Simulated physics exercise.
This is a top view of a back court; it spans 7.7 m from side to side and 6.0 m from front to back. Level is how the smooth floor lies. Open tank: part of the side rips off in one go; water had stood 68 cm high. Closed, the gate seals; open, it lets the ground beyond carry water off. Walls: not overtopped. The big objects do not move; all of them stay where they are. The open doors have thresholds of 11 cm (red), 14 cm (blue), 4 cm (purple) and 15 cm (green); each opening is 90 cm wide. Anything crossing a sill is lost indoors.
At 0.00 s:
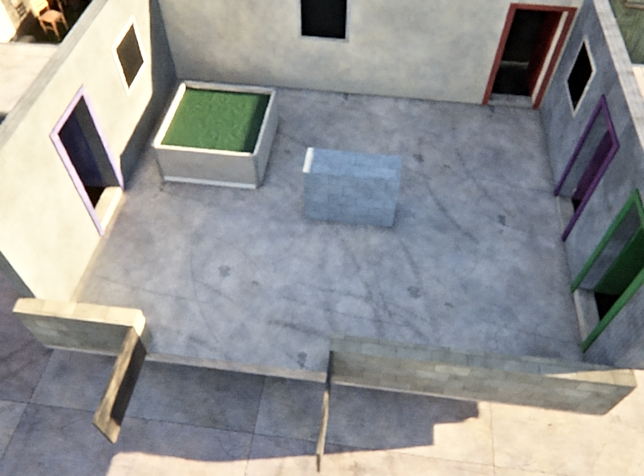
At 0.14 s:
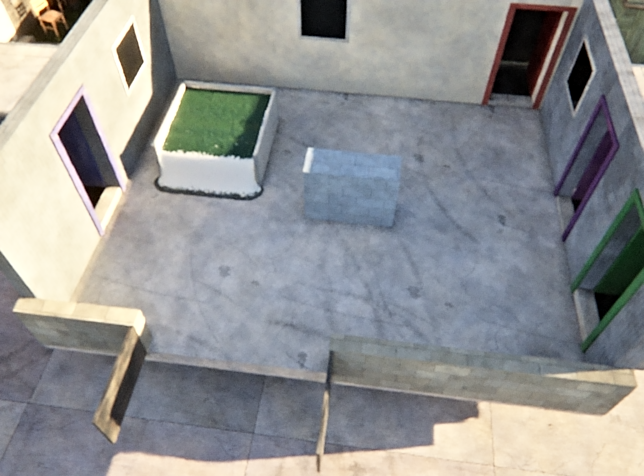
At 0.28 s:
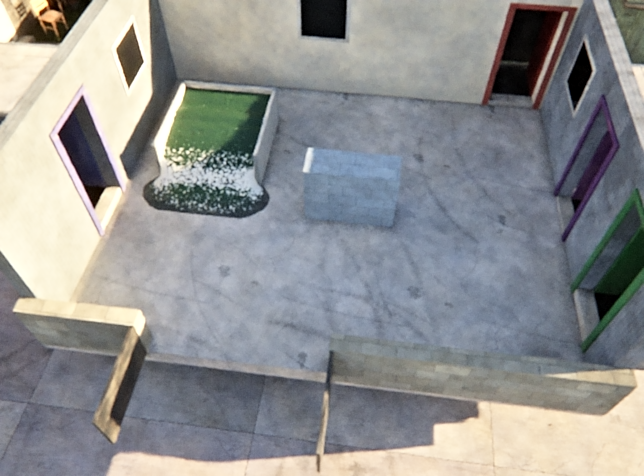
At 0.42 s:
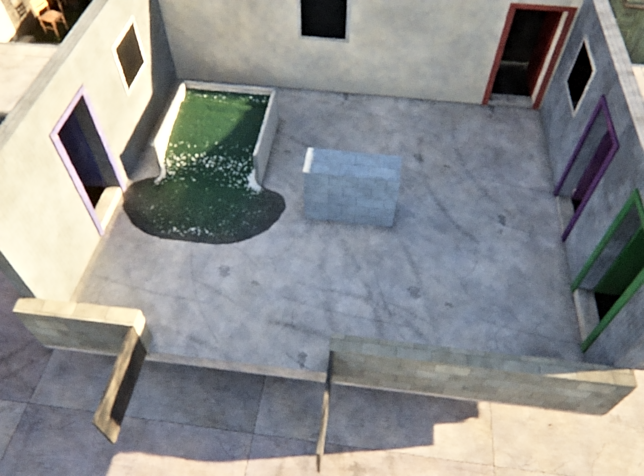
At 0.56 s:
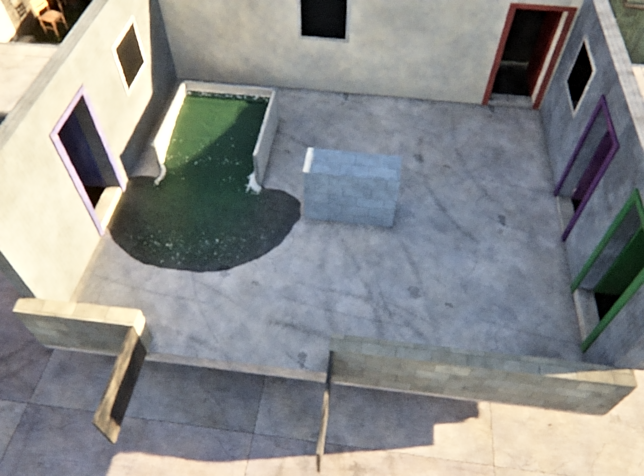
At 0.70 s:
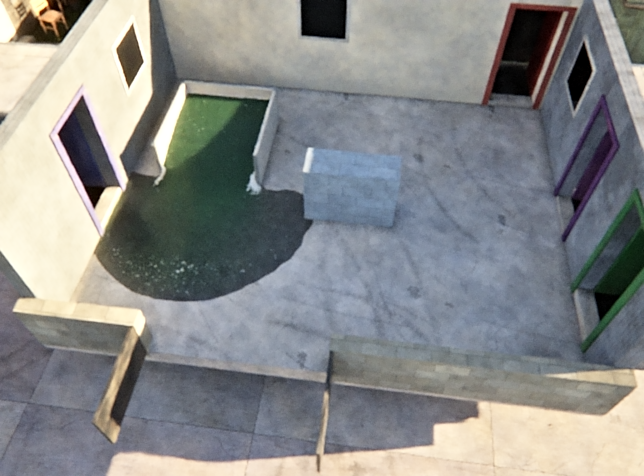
A pale-walled court with a smooth grey floor is seen from above, with purple-framed doorways on the left and right, a red-framed one at the back, and a green-framed one at right. A white open tank of green water stands at back left, beside a low grey block. The tank's front side gives way, and foamy water pours forward, spreading into a wide, dark, rounded pool reaching the block.
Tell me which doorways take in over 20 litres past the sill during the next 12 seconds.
Within those 12 seconds, the red door takes in no more than that; the blue door takes in no more than that; the purple door takes in no more than that; the green door takes in no more than that.
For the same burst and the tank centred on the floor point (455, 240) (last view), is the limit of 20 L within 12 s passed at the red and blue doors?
Checking the limit: The red door is beyond it and the blue door is within it.
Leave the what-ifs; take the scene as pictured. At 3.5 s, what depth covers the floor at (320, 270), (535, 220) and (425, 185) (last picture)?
Close to 2, 0 and 0 centimetres.
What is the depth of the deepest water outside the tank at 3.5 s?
Max around 18 cm.
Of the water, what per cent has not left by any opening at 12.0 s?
About 52 per cent.
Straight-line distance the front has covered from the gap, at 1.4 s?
I'd put it close to 3.8 m.
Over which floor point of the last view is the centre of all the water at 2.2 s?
The water's centre sits at about (189, 227).
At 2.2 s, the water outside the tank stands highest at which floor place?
It's at about (60, 324) in the last picture.
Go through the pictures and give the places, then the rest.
In the first frame, the open tank at (218, 120) is whole and still, 68 cm deep.
In the second frame, water pours out at (209, 170) and has run 0.9 m, to (159, 179); typically 9 cm deep outside, 68 cm at the open tank's back.
In the third frame, the front is at (149, 196), 1.1 m from the gap at (210, 172); 1.3 m2 of floor is under water; 68 cm left at the back of the open tank.
In the fourth frame, water pours out at (210, 174) and has run 1.5 m, to (130, 207); typically 10 cm deep outside, 62 cm at the open tank's back.
In the fifth frame, the front is at (144, 258), 1.9 m from the gap at (210, 174); 4.7 m2 of floor is under water; 57 cm left at the back of the open tank.
In the sixth frame, the front is at (154, 292), 2.5 m from the gap at (210, 174); 6.5 m2 of floor is under water; 57 cm left at the back of the open tank.
After 1.4 s water covers 25 % of the floor and is deepest (40 cm) near (71, 325); red door not reached, blue door 14 cm at the sill, 0 L in, purple door not reached, green door not reached.
After 2.2 s water covers 30 % of the floor and is deepest (39 cm) near (60, 324); red door not reached, blue door 11 cm at the sill, 1 L in, purple door not reached, green door not reached.
After 3.5 s water covers 35 % of the floor and is deepest (18 cm) near (60, 324); red door not reached, blue door 11 cm at the sill, 1 L in, purple door not reached, green door not reached.
After 7.0 s water covers 55 % of the floor and is deepest (11 cm) near (558, 385); red door not reached, blue door 6 cm at the sill, 2 L in, purple door not reached, green door 10 cm at the sill, 0 L in.
After 12.0 s water covers 80 % of the floor and is deepest (5 cm) near (532, 382); red door 5 cm at the sill, 0 L in, blue door 2 cm at the sill, 2 L in, purple door 3 cm at the sill, 0 L in, green door 4 cm at the sill, 0 L in.
